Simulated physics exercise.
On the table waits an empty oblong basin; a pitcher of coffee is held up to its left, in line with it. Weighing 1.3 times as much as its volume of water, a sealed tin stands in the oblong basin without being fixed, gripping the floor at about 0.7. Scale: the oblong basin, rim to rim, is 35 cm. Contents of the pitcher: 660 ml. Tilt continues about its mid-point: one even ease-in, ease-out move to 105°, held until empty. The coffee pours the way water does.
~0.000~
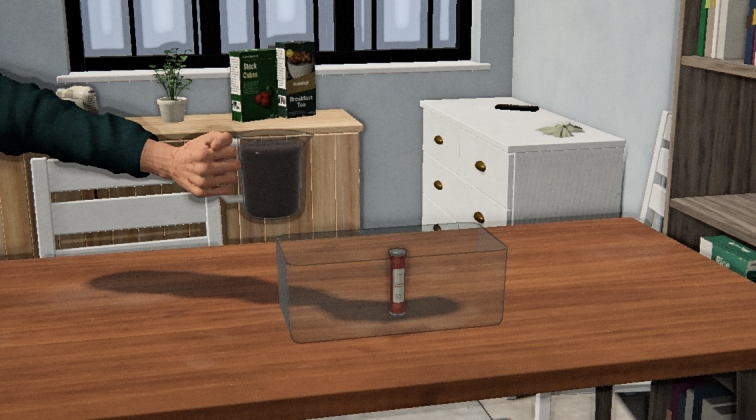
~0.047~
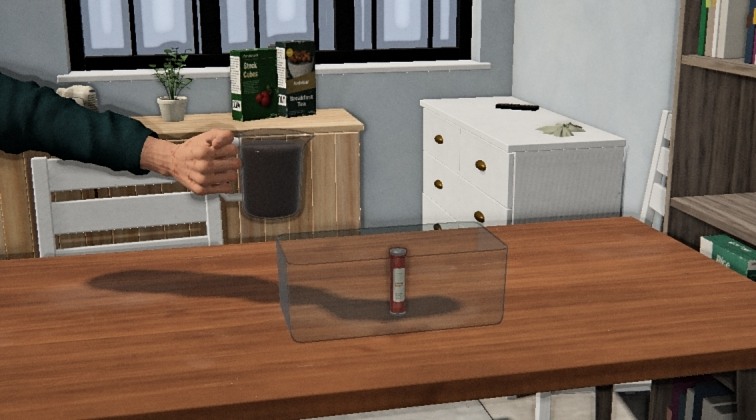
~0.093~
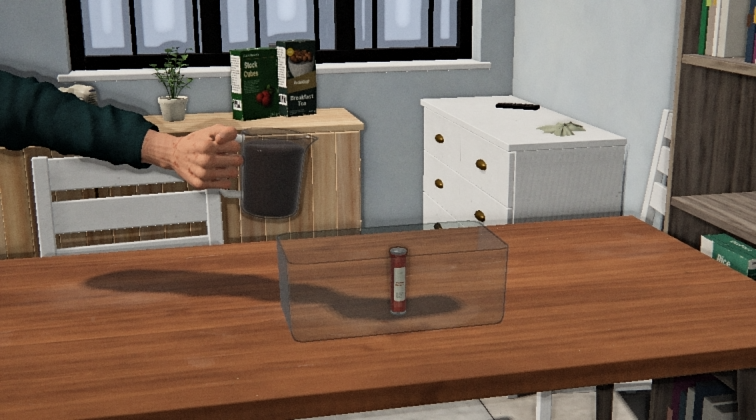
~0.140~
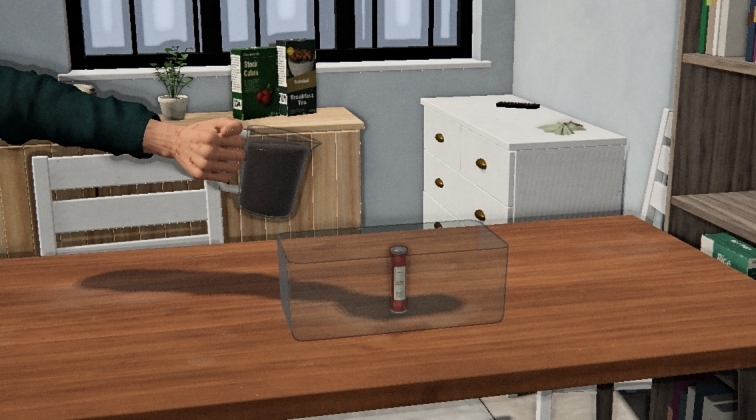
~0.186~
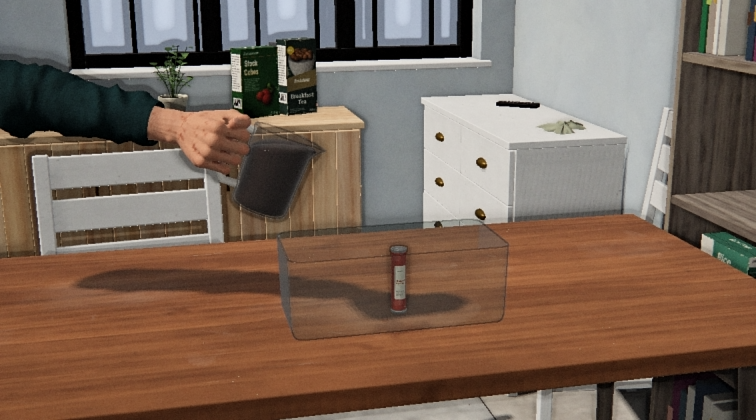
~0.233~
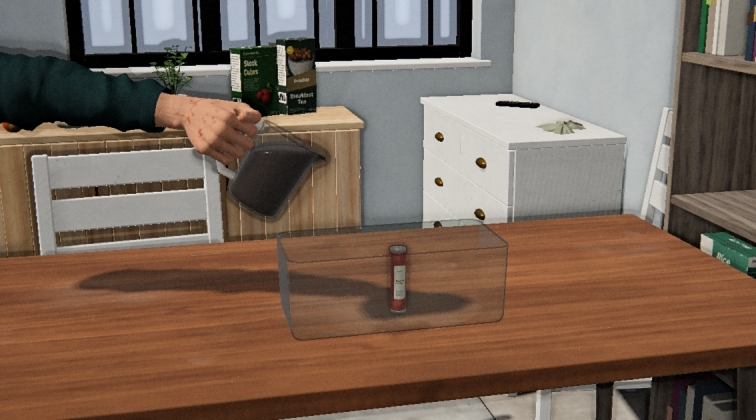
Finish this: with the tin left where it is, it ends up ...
It ends up standing.
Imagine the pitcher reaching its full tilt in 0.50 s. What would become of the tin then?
Then it stays up.
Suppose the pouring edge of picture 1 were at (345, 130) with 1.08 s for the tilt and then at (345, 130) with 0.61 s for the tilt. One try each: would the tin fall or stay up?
First it tips over; then it tips over.
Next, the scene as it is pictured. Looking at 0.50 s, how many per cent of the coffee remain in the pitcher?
I reckon about 58 in a hundred is still held.
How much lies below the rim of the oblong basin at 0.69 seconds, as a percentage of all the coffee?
70 %, more or less.
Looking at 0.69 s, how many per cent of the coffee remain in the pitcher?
I'd say some 16 per cent remains.
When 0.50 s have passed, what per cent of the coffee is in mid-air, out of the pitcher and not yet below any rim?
Estimate: About 22 % of all of it.
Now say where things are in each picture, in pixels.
In the first picture, it leans 0°; its right rim is at (314, 134); the coffee meets the walls at (240, 148) and (301, 145); the oblong basin's rim runs from (281, 251) to (492, 236); the tin's top is at (397, 255).
In the second picture, it leans 2°; its right rim is at (315, 134); the coffee meets the walls at (241, 146) and (302, 145).
In the third picture, it leans 6°; its right rim is at (319, 137); the coffee meets the walls at (243, 145) and (304, 146).
In the fourth picture, it leans 13°; its right rim is at (323, 142); the coffee meets the walls at (246, 145) and (308, 146).
In the fifth picture, it leans 22°; its right rim is at (327, 150); the coffee meets the walls at (247, 153) and (315, 148).
In the sixth picture, it leans 33°; its right rim is at (329, 160); the coffee meets the walls at (243, 161) and (323, 153).
By 0.50 s the tilt is 96° and 59 per cent is still to pour; the tin stands where it began.
By 0.69 s the tilt is 105° and 16 per cent is still to pour; the tin stands where it began.
By 0.89 s the tilt is 105° and 3 per cent is still to pour; the tin stands where it began.
By 1.11 s the tilt is 105° and 0 per cent is still to pour; the tin stands where it began.
At rest the tin stands where it began.
